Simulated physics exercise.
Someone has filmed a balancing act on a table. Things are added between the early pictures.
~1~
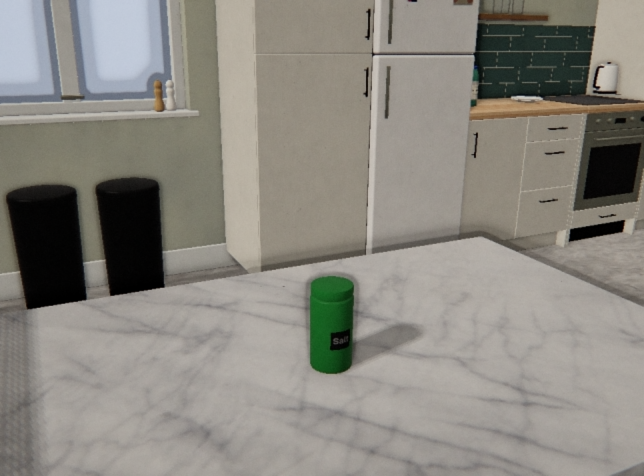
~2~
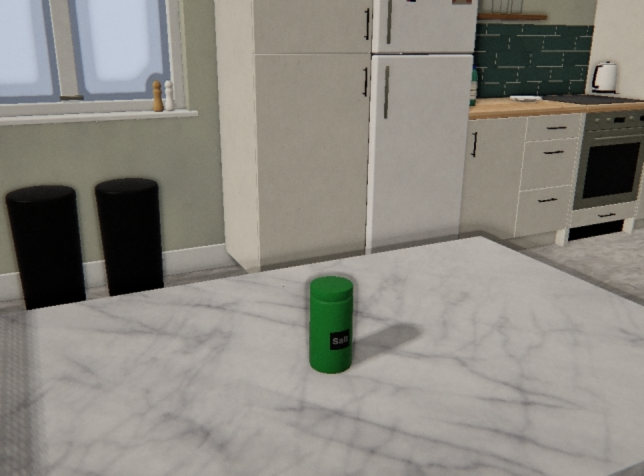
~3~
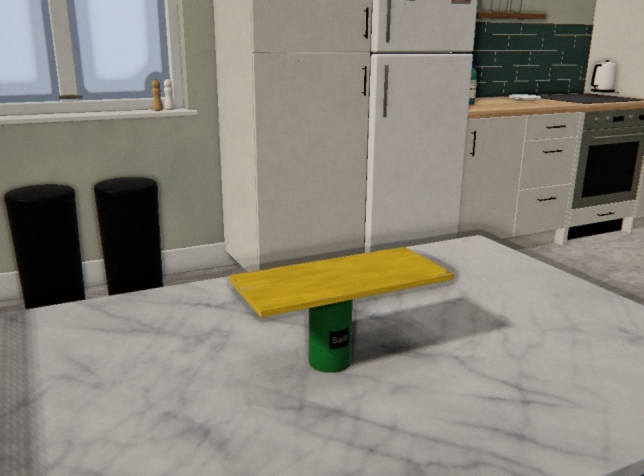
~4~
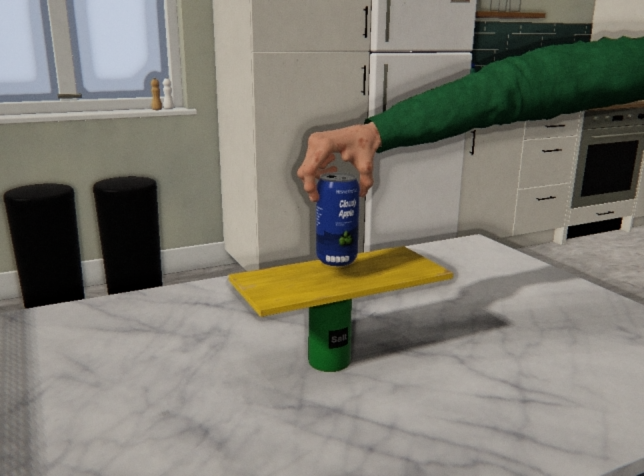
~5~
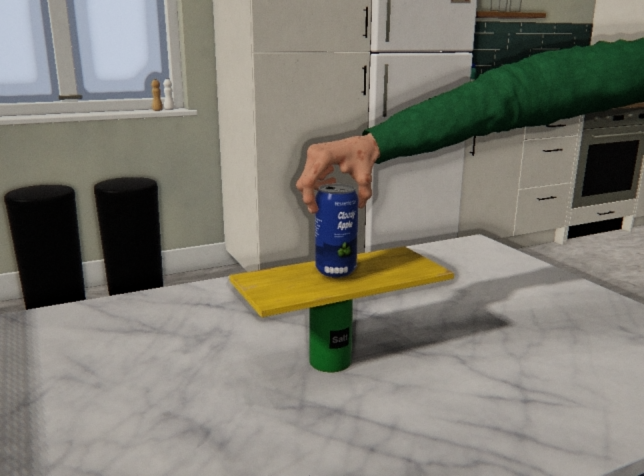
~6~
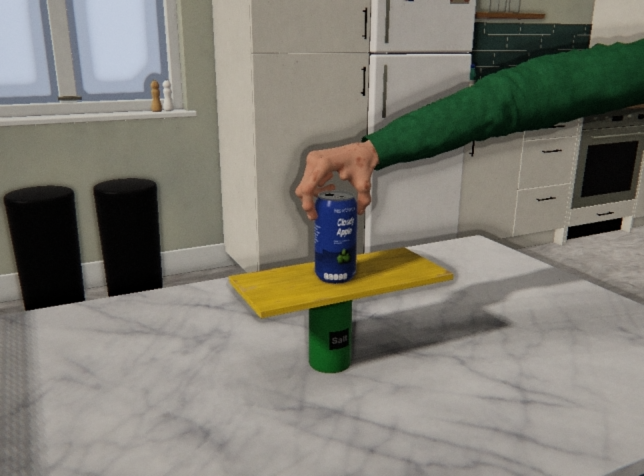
A yellow board appears across the top of a green canister on a marble table, then a hand in a green sleeve reaches in from the right and lowers a blue can onto the board, keeping hold of it.
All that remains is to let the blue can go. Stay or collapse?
In the end the stack keeps its balance.
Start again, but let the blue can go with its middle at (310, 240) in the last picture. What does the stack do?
Then it stays up.
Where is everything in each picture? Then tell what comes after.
In the first frame, the last thing is not in view yet.
In the second frame, the last thing is not in view yet.
In the third frame, the last thing is not in view yet; yellow board (342, 278).
The fourth frame shows still above its spot; blue can (337, 220); yellow board (342, 277).
The fifth frame shows still above its spot; blue can (336, 231); yellow board (343, 277).
The sixth frame shows set down, still held; blue can (336, 238); yellow board (342, 278).
Then, 0.80 s later than the last frame, all is still.
Then, 1.80 s later than the last frame, blue can resting near (336, 238).
When it is over, all 3 as before. End places, in pixels of the last picture, blue can near (336, 238). The stack holds.
